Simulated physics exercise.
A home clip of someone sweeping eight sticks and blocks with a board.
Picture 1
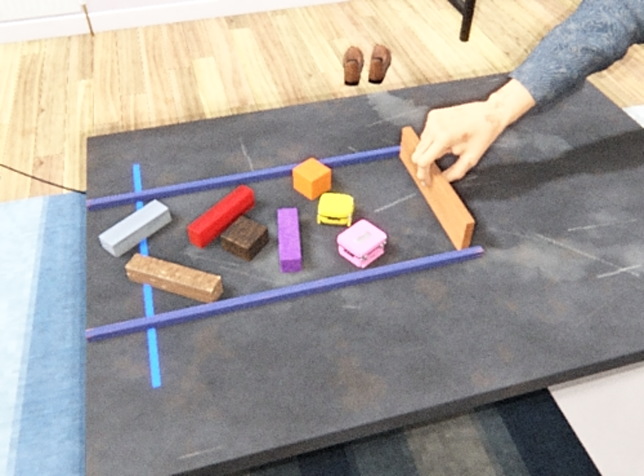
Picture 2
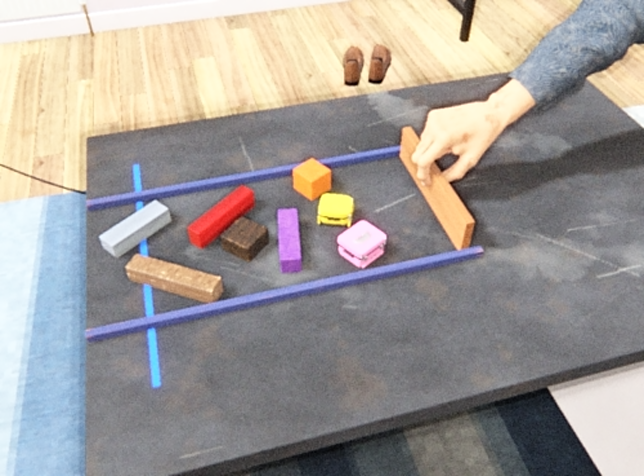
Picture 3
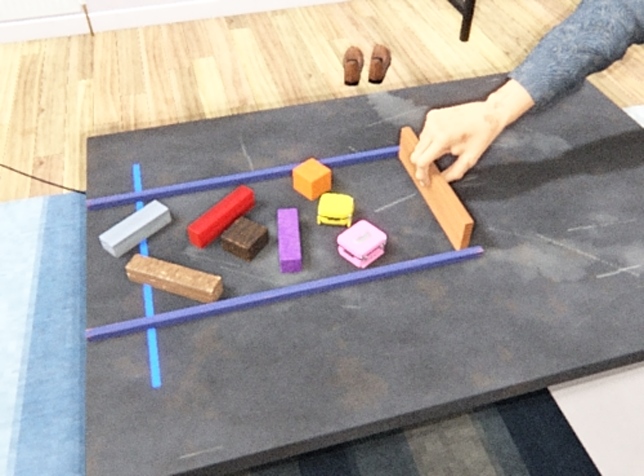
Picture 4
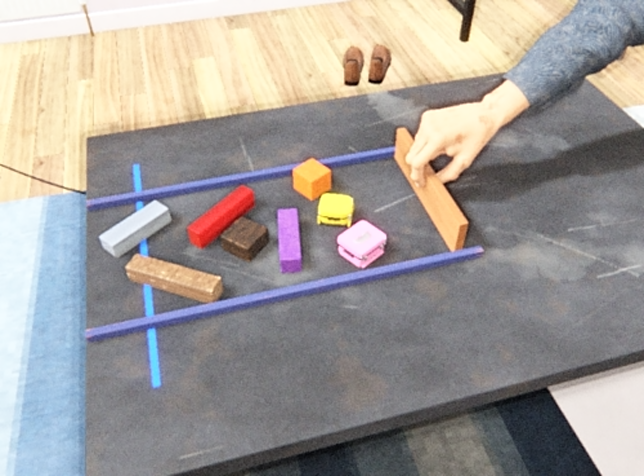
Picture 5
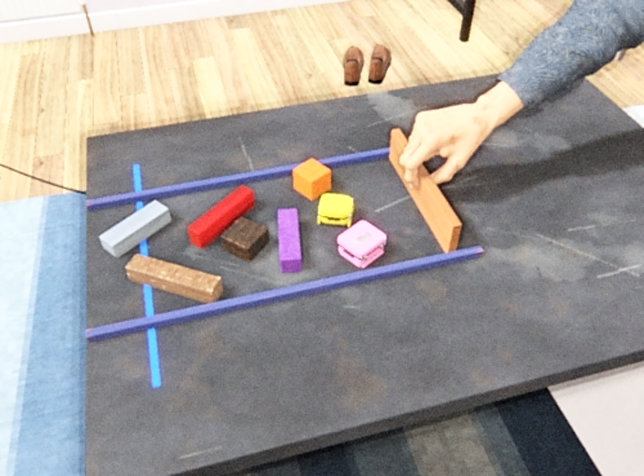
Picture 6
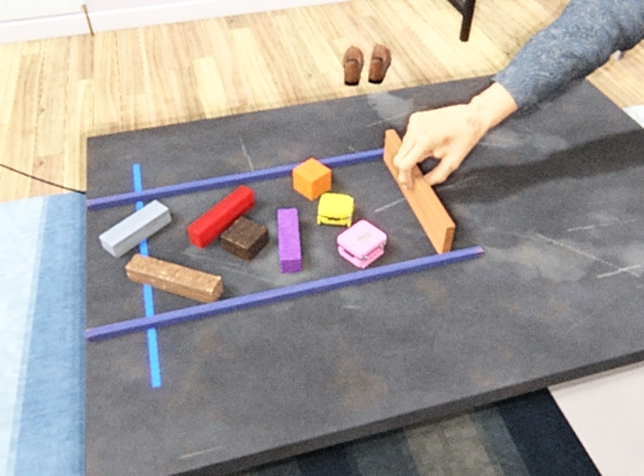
On a dark board on the floor, a hand holding an orange plank slides it slightly left toward scattered, motionless coloured blocks.
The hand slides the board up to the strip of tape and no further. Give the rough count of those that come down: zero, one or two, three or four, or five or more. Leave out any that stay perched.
Outcome: The number that fall off is three or four.
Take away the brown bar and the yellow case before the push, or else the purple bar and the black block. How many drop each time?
The counts: 1 and 0.
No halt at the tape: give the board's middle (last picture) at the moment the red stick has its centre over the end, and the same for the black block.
At (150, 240) for the red stick; at (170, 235) for the black block.
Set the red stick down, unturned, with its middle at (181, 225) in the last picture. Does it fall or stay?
The red stick drops off.
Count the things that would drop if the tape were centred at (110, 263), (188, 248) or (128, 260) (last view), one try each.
In that order 5, 0 and 5.
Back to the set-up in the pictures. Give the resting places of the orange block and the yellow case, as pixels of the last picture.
First (125, 209), then (127, 256).
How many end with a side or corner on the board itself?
It touches 3.
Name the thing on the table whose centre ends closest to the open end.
It is the purple bar.
Soon after, none off yet; grey stick at rest near (137, 229); brown bar at rest near (174, 279); red stick at rest near (223, 216).
In the end, the number that fall off is three or four; gone, black block, red stick, brown bar and grey stick.
